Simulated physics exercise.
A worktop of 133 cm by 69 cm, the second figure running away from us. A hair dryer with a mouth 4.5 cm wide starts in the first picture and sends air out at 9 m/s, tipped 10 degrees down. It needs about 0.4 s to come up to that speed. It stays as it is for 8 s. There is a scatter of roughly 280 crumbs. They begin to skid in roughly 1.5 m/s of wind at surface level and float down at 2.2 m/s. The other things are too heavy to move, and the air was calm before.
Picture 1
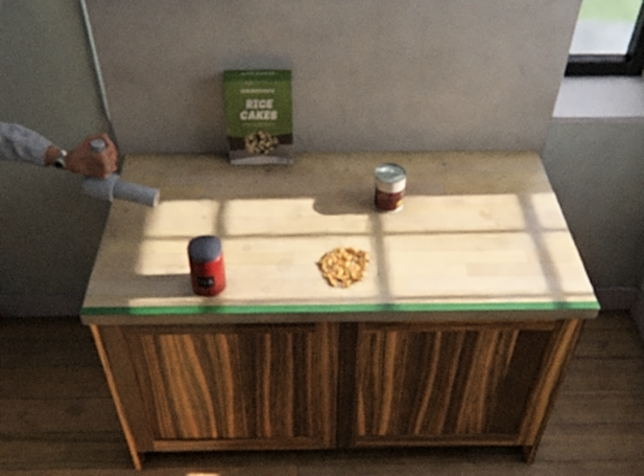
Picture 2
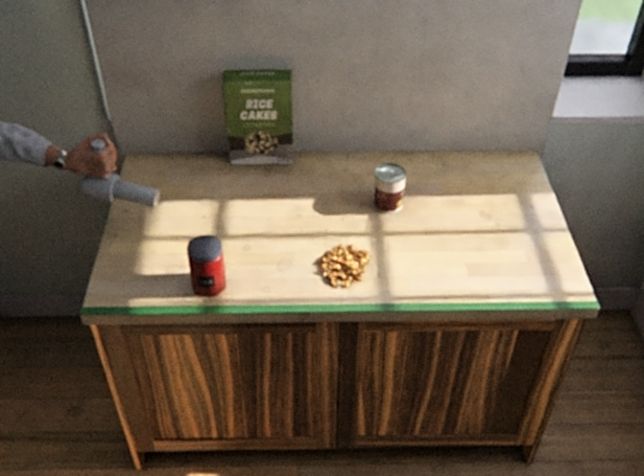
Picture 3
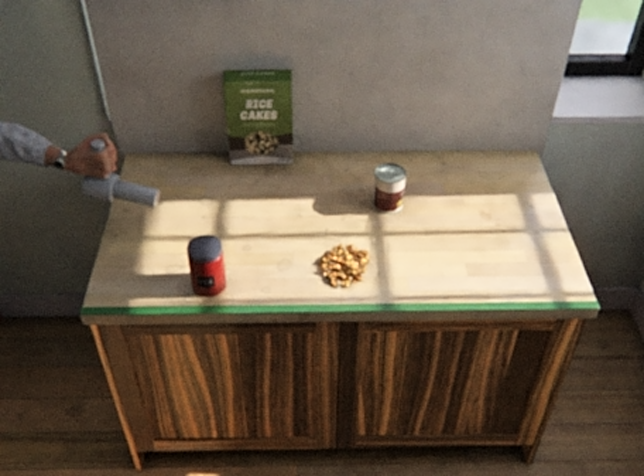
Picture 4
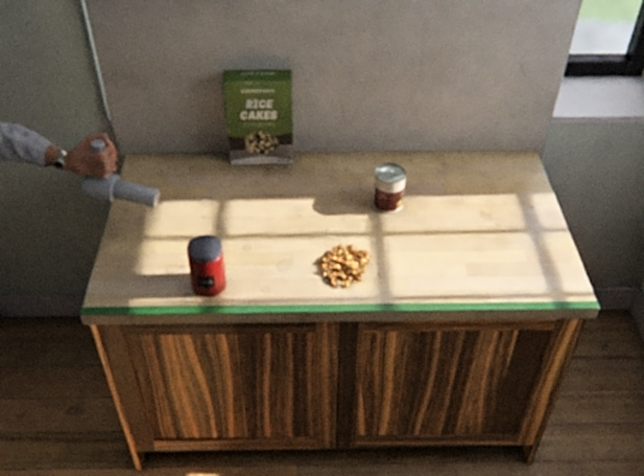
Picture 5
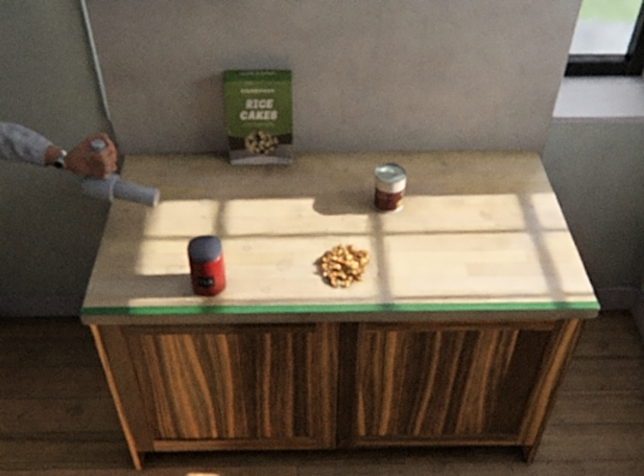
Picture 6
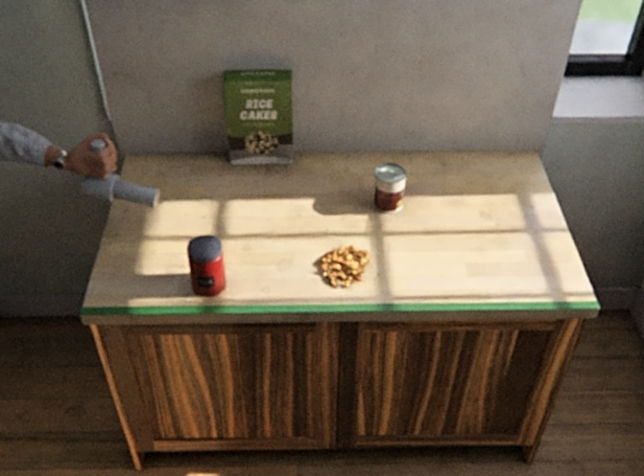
At the start, a hand at the left holds a grey hair dryer angled down over a sunlit wooden counter with a green front edge, where a small pile of crumbs lies between a red jar and a tin, near a rice cakes packet. Through to the end, nothing visibly moves.
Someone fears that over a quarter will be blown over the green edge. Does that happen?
As for a quarter going over the green edge: Yes.
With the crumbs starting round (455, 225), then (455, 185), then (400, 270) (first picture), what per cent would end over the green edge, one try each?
In that order: 0 %, 0 %, 60 %.
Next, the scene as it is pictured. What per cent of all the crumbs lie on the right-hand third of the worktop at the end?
Near 0 %.
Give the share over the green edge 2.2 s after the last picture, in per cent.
About 90 %.
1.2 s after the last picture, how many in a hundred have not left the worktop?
About 0 %.
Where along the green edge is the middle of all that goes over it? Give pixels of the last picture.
Around (507, 310).
Then, 1.2 s after the last picture, 85 % are over the green edge; 100 % have settled or left.
Then, 2.2 s after the last picture, 85 % are over the green edge; 100 % have settled or left.
Then, 4.0 s after the last picture, 85 % are over the green edge; 100 % have settled or left.
Then, 7.6 s after the last picture, at the end, 85 % are over the green edge.
